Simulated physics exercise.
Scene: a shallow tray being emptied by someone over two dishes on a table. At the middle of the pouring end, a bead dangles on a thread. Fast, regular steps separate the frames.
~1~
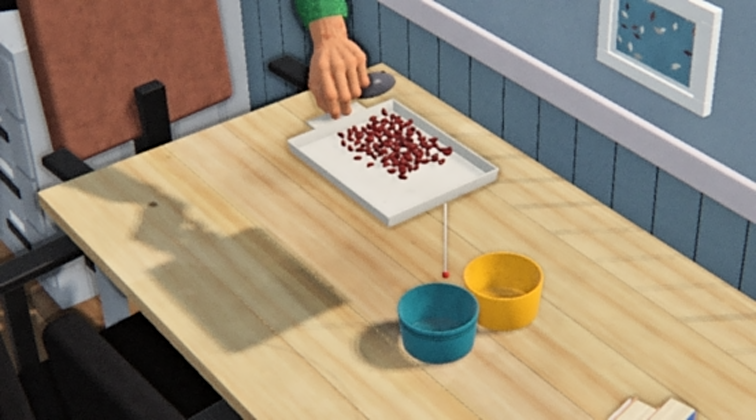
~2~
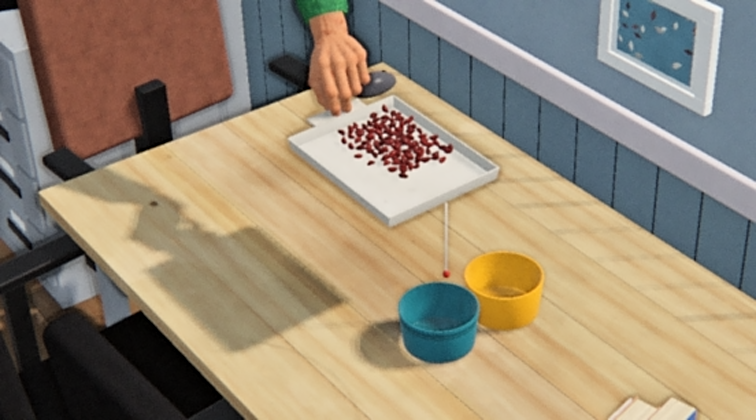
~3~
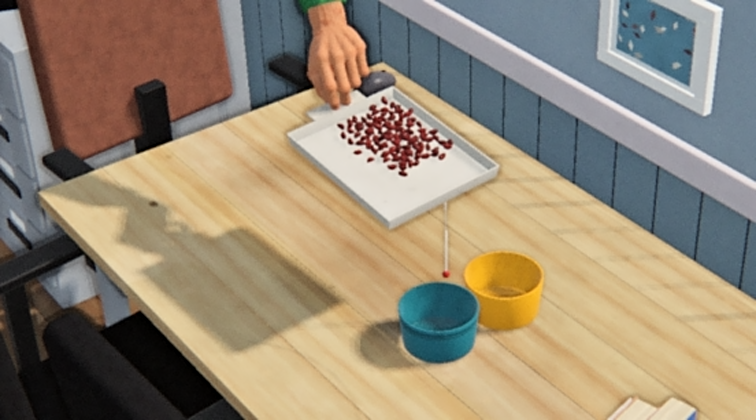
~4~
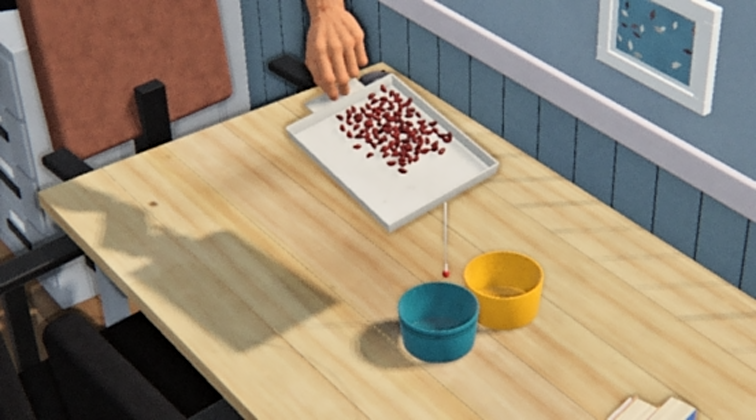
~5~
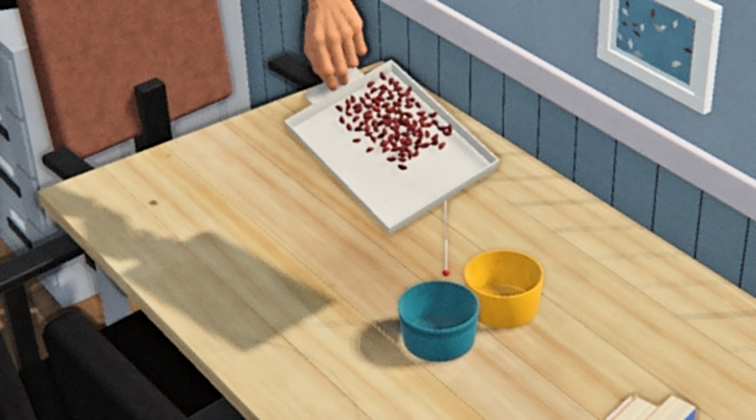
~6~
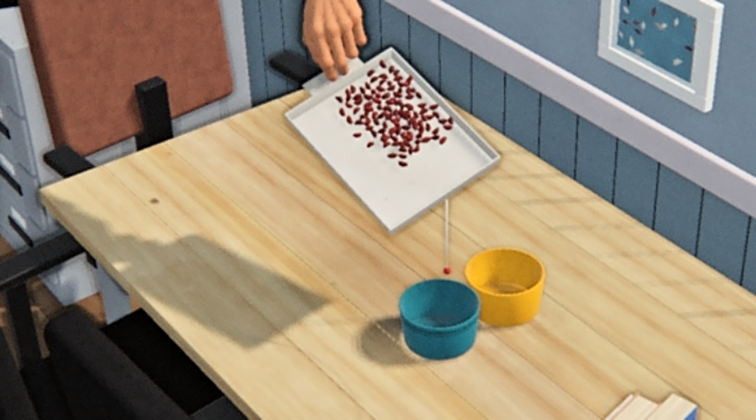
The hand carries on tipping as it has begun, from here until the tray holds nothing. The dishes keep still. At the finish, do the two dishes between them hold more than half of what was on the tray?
No.
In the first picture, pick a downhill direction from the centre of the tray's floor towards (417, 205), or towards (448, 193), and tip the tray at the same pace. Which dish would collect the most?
Case one goes to the left-side dish, case two to the right-side dish.
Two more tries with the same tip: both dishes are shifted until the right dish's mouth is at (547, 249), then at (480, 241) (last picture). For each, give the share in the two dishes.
That makes 0 per cent, followed by 20 per cent.
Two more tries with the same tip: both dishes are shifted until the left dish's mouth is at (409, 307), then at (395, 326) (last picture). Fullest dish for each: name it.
In turn: The left dish; the left dish.
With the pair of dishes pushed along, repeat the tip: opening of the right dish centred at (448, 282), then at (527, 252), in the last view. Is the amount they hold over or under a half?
Placing 1: A majority of it. Placing 2: A minority of it.
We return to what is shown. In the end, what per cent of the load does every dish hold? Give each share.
Left dish: Around 30 in a hundred; right dish: Around 0 in a hundred.
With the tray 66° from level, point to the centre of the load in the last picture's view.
Check around (394, 206) in the last picture.
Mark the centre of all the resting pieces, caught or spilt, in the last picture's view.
Close to (391, 345) in the last picture.
Soon after the last picture, tray tipped steeply; nearly all on the tray; a small part in the air.
A little later, tray tipped past a quarter turn; about a third on the tray; a small part in the left dish; about half outside both; a small part in the air.
Later still, tray tipped past a quarter turn; about a quarter in the left dish; most outside both.
At rest, tray tipped past a quarter turn; about a quarter in the left dish; none in the right dish; most outside both.
